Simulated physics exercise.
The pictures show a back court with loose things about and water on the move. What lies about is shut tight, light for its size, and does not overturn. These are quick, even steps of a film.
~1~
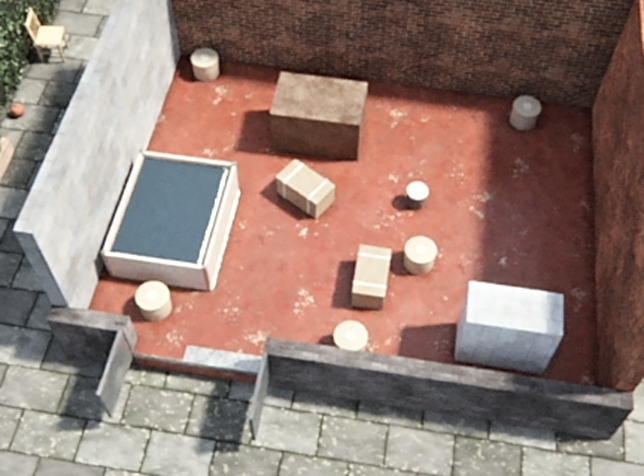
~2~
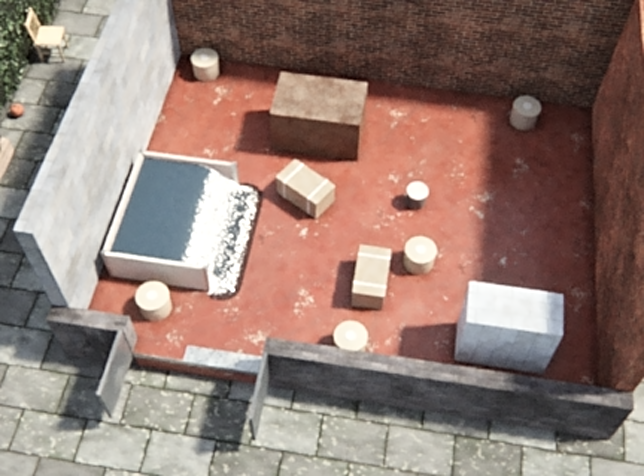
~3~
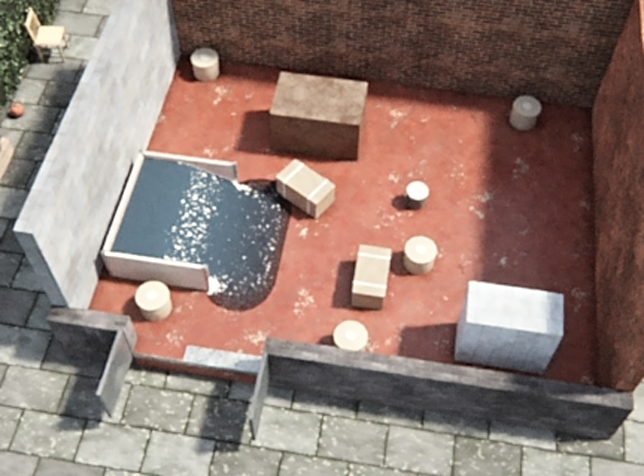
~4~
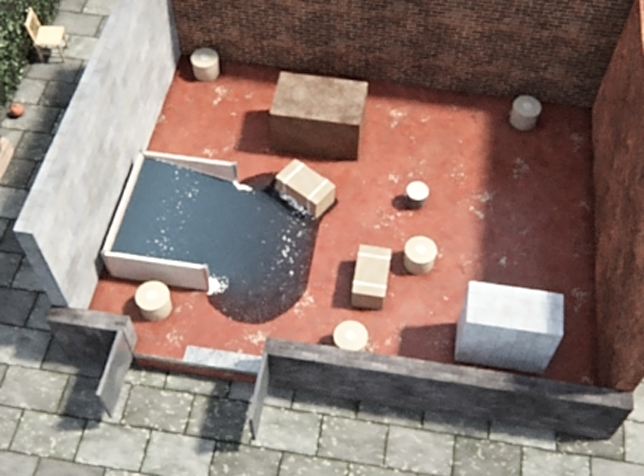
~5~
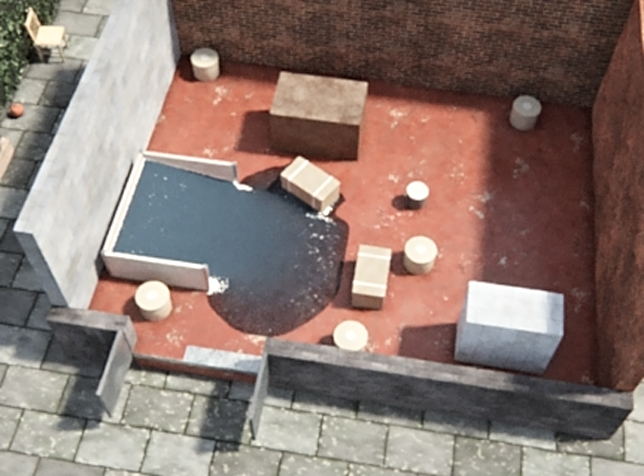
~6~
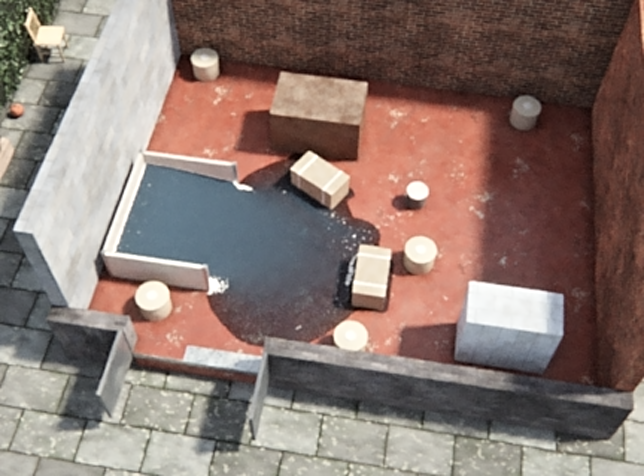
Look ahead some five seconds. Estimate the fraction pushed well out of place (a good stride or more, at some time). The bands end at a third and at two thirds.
Share: Between one and two thirds.
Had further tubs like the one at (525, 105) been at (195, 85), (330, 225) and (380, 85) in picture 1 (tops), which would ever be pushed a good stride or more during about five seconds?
In turn: Short of that, yes, never so far.
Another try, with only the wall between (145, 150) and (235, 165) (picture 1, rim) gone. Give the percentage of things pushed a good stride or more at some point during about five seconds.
Near 20 in a hundred.
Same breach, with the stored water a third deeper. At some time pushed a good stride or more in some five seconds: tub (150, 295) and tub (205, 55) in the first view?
One after the other: Short of that, no.
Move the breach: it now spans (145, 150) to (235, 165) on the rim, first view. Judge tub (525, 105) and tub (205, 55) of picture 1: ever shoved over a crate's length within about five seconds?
In turn: That far or more, pushed that far.
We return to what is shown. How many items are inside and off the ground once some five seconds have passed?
4 of them.
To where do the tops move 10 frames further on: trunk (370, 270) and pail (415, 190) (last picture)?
At about (469, 291) and (496, 177).
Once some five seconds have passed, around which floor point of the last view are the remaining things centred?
Roughly at (439, 209).
A moment on, 1 of 8 are well off their spots; 0 afloat.
Next, 5 of 8 are well off their spots; 1 afloat.
Later, 5 of 8 are well off their spots; 3 afloat.
In the end, 5 of 8 are well off their spots, and 5 have been at some point; 4 afloat.
